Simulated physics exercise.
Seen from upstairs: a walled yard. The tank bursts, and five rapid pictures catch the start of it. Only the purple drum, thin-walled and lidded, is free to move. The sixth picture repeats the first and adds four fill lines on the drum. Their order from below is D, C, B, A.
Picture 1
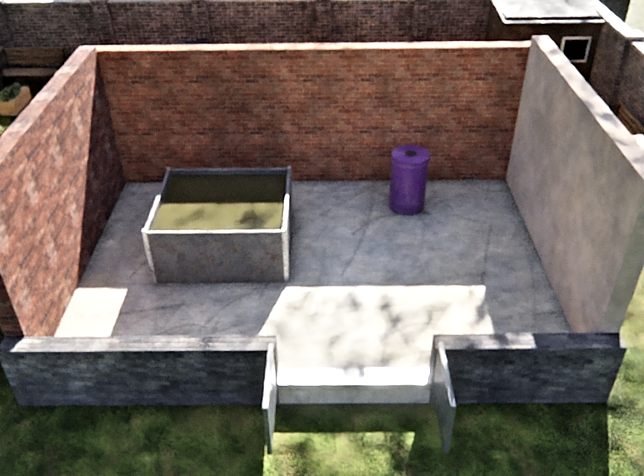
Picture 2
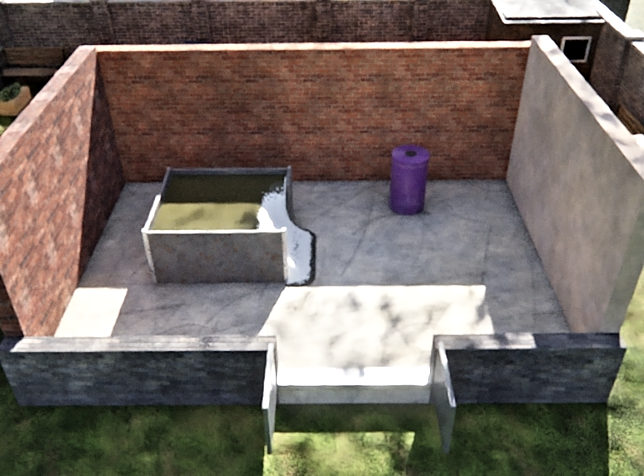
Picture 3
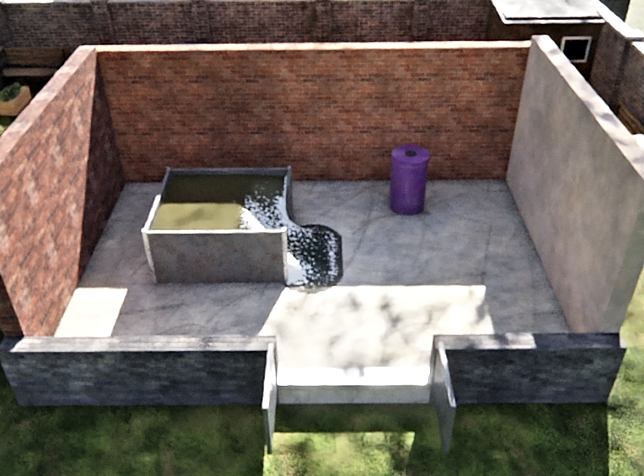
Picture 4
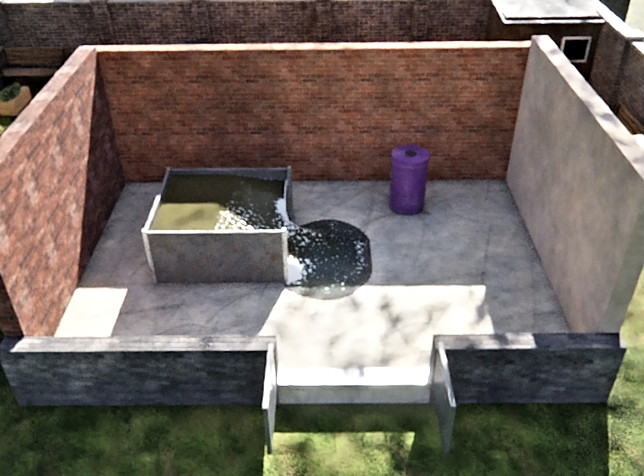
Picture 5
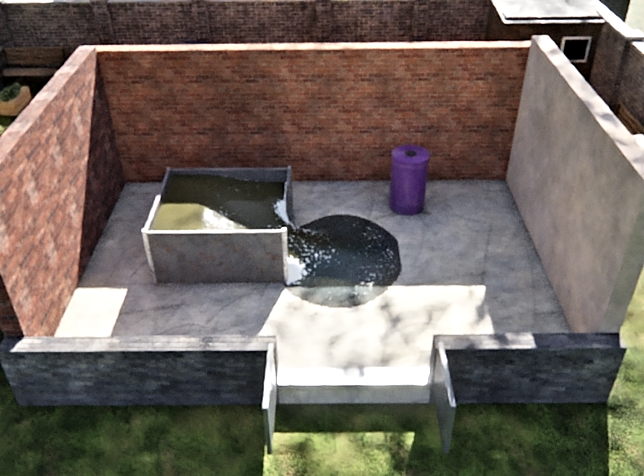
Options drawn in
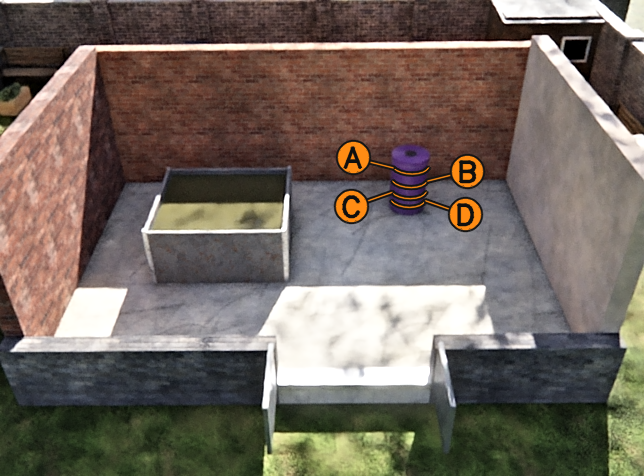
Water pouring from the right side of a raised tank and spreading across a walled yard's paving, the purple drum standing still.
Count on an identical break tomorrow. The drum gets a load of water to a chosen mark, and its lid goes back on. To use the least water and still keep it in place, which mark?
The limit is D.
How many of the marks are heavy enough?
All of them.
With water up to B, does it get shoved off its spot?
No, not at all.
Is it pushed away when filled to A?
No.
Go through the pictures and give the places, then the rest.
Lid of the purple drum at (411, 154); tank full, its middle at (223, 203); open gate at (354, 337).
Water covers 2 % of the ground and is seen nearest the drum at (306, 231).
Water covers 4 % of the ground and is seen nearest the drum at (327, 229).
Water covers 7 % of the ground and is seen nearest the drum at (348, 226).
Lid of the purple drum at (411, 154); water covers 11 % of the ground and is seen nearest the drum at (377, 229).
On the marked copy, A at (412, 174); B at (411, 187); C at (410, 198); D at (409, 207); from the bottom up D, C, B, A.
Choosing A, it does not move.
Choosing B, it does not move.
Choosing C, it does not move.
Choosing D, it does not move.
